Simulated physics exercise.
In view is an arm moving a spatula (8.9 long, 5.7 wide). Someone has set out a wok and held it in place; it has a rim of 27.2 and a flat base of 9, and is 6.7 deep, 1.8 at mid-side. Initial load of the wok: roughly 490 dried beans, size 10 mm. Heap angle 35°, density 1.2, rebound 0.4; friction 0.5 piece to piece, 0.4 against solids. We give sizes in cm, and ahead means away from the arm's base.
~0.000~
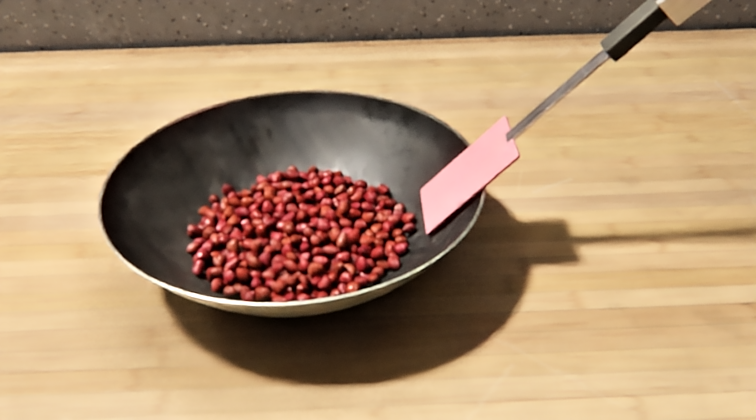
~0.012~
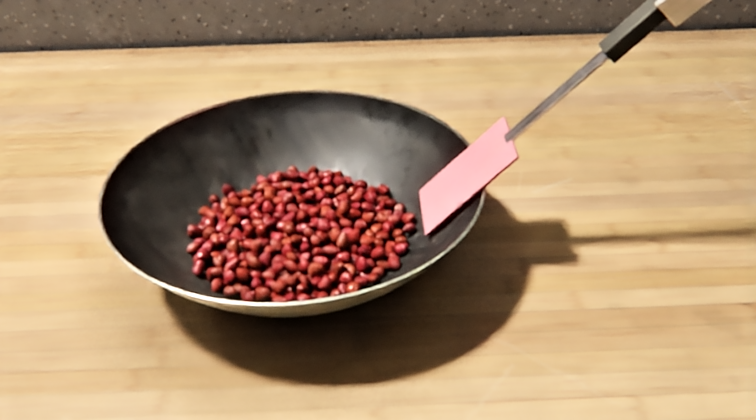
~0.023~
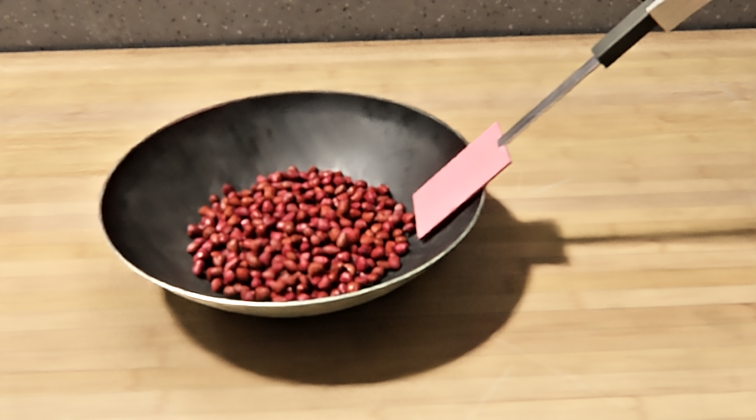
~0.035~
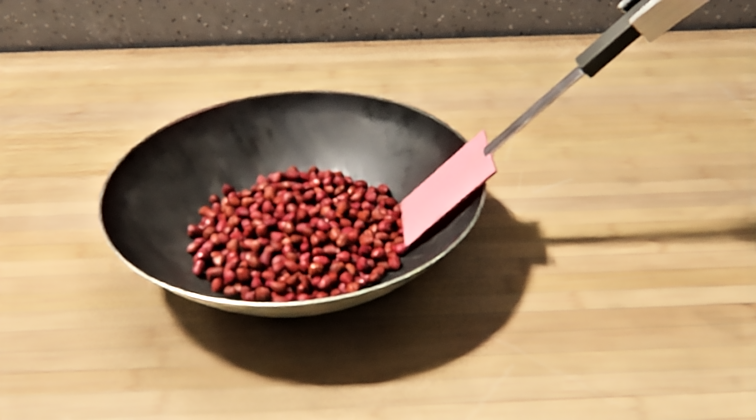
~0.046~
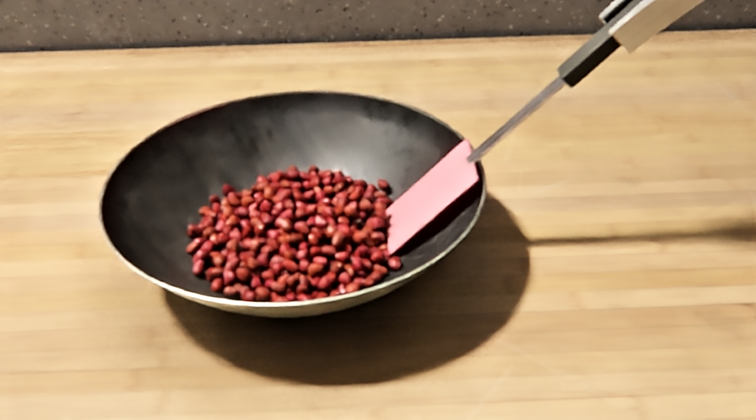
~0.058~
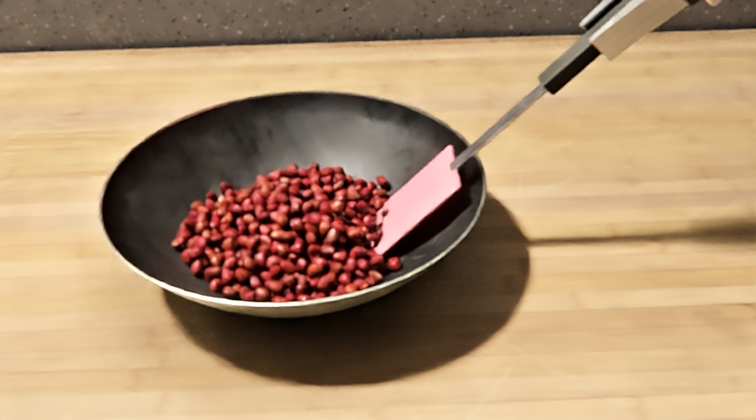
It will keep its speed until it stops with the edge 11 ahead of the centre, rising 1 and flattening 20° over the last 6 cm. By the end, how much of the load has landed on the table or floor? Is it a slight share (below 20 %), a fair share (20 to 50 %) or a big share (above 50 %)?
It is a fair share.
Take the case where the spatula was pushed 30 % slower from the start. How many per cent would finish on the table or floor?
About 30 %.
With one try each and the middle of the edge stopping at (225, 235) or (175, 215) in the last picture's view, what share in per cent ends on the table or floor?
Close to 0 and close to 25 per cent, respectively.
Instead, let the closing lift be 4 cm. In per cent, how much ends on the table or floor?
Result: Approx. 30 %.
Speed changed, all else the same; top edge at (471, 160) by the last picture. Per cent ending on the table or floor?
Near 30 in a hundred.
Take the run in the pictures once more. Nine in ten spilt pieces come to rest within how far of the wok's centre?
I'd put it at about 40 centimetres.
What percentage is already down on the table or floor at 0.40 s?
It is near 10 percent.
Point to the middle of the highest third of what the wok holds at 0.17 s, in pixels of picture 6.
Centre: Roughly (170, 207) in the last picture.
By 0.11 s, sloping 46°, highest piece 8 above the table; 487 in the wok.
By 0.17 s, sloping 42°, highest piece 10 above the table; 480 in the wok, 7 on the blade or in flight.
By 0.40 s, sloping 26°, highest piece 12 above the table; 300 in the wok, 57 on the table or floor, 130 on the blade or in flight.
By 1.45 s, sloping 26°, highest piece 4 above the table; 300 in the wok, 187 on the table or floor.
Final count, 300 in the wok, 187 on the table or floor. That is 38 % on the table or floor.
